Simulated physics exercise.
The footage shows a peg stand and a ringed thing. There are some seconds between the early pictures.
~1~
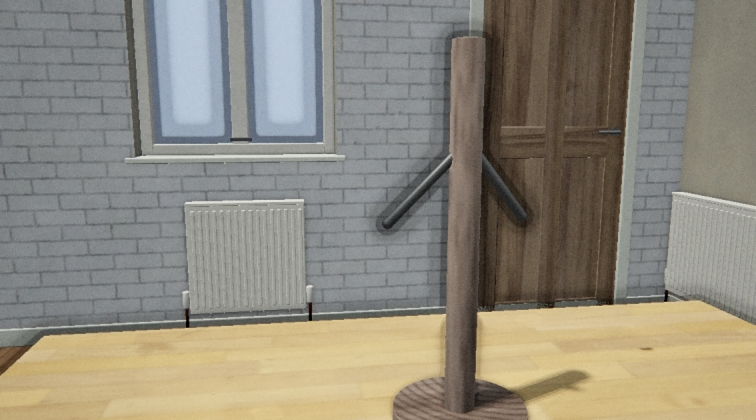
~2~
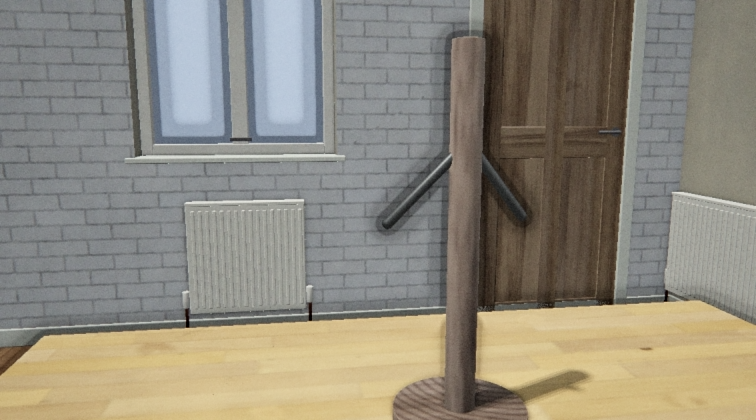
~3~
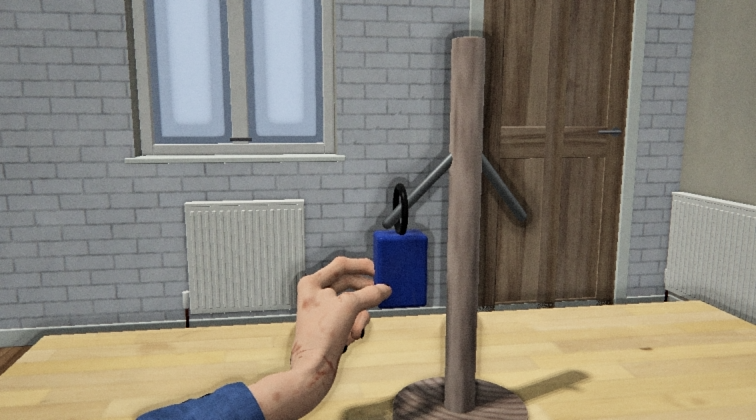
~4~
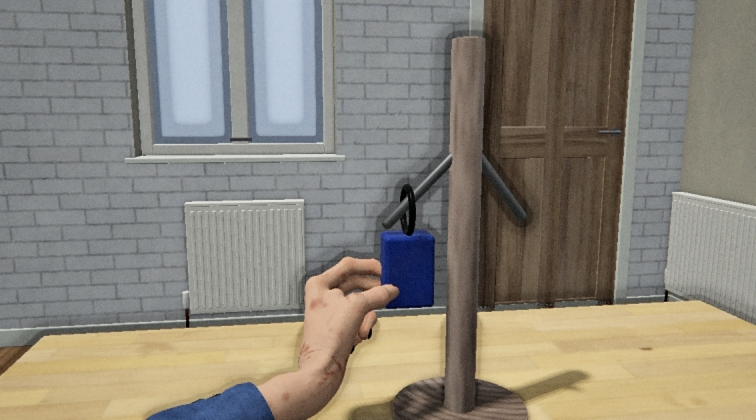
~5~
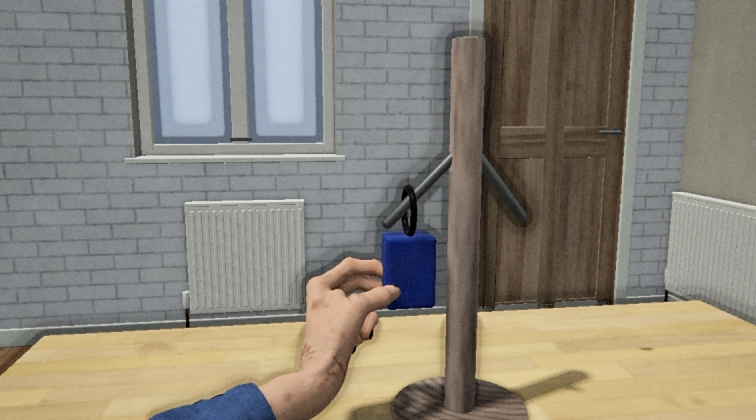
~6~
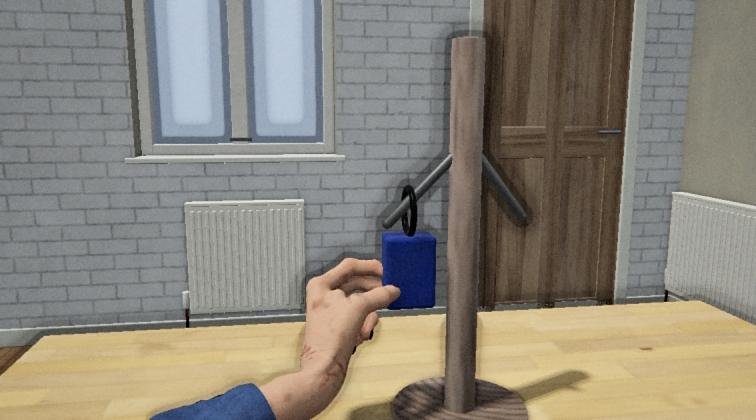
The clip opens on a wooden peg stand with two dark angled pegs, standing alone on a table. A hand in a blue sleeve then appears at the left, holding a blue pouch by its side with its black ring at the left peg. The hand shifts the pouch slightly right, then stays still, gripping it.
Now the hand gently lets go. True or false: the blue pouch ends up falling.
True.
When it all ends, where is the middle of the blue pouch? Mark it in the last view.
Its middle settles near (335, 404) in the last picture.
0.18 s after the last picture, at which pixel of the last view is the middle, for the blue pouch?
Its centre should be near (388, 316).
Then, 0.18 s after the last picture, blue pouch falling near (388, 315).
At rest, the blue pouch drops to the table, near (335, 404).
